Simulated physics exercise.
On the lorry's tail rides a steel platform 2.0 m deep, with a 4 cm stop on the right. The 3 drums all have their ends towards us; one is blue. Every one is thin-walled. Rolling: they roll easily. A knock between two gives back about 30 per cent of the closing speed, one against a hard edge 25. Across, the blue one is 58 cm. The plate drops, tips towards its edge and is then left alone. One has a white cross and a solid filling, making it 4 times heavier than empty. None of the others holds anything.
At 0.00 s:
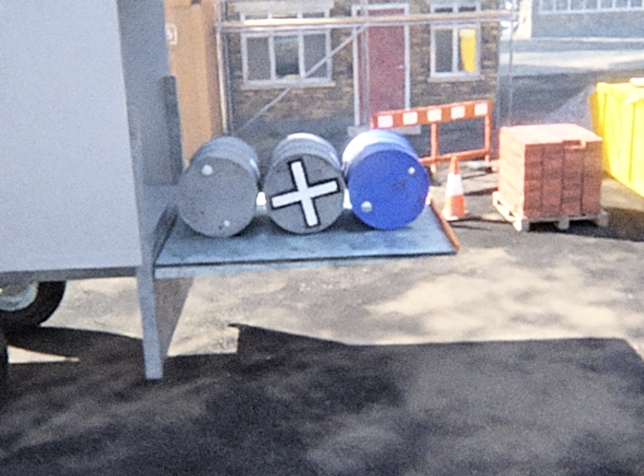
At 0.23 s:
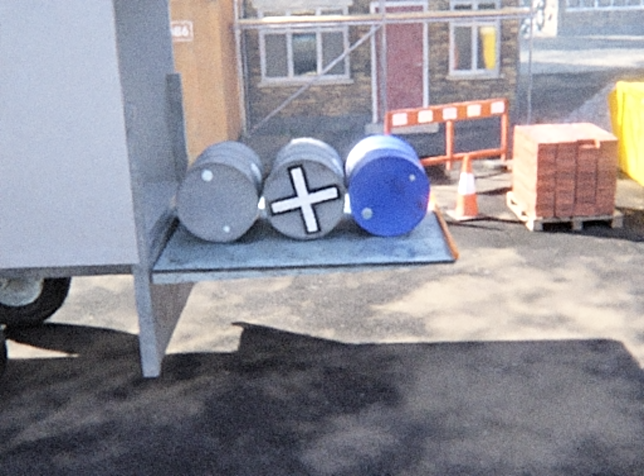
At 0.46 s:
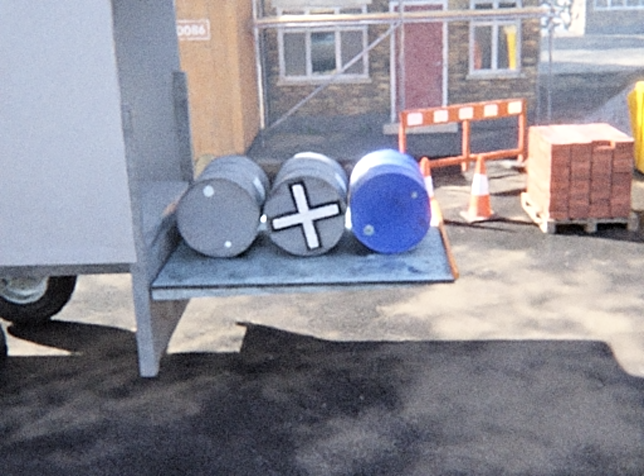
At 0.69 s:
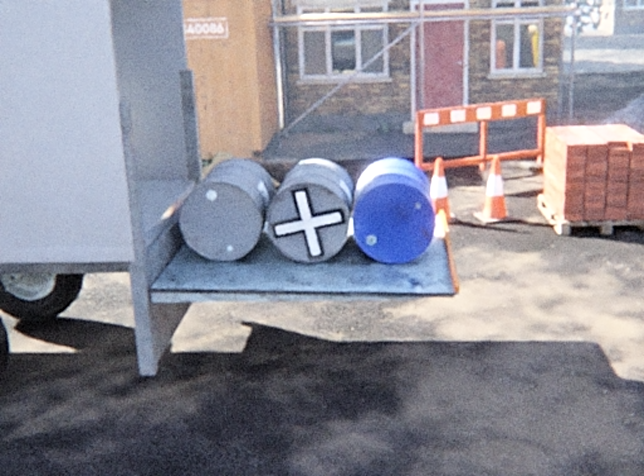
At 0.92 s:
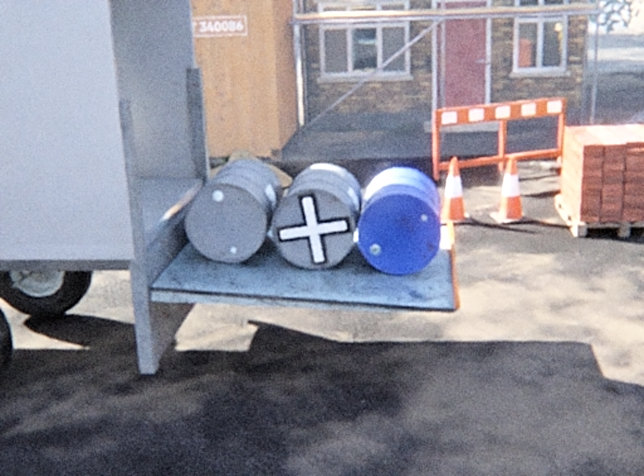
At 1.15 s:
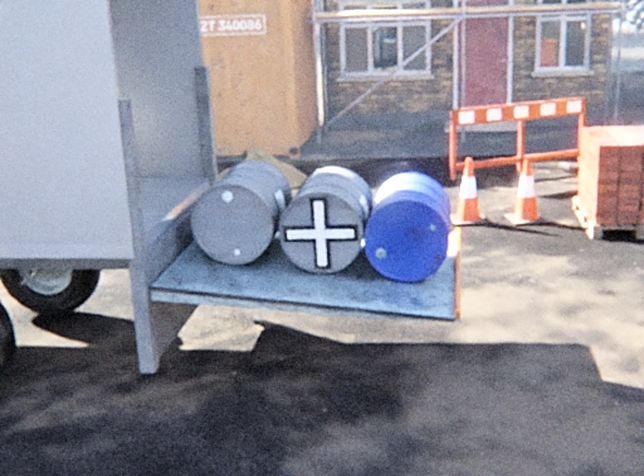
Beside a brick building, a lorry's tail platform carrying three drums lowering and tilting down to the right, drums shifting slightly rightward.
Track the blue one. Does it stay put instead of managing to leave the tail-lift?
My guess is it goes over.
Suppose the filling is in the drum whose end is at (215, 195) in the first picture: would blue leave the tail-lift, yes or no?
Under that setup blue does it.
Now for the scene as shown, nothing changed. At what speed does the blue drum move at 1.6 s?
Speed approx. 0.4 m/s.
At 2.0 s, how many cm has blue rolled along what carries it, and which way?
Blue has moved 30 to the right.
After 1.6 s, blue is on the plate, 20 cm from the stop, rolling right; 0 gone from the plate.
After 2.0 s, blue is on the plate, 5 cm from the stop, rolling right; 0 gone from the plate.
After 2.5 s, blue is over the stop and falling; 1 gone from the plate.
At the end (9.9 s), blue is off the lift, on the ground; 2 gone from the plate.
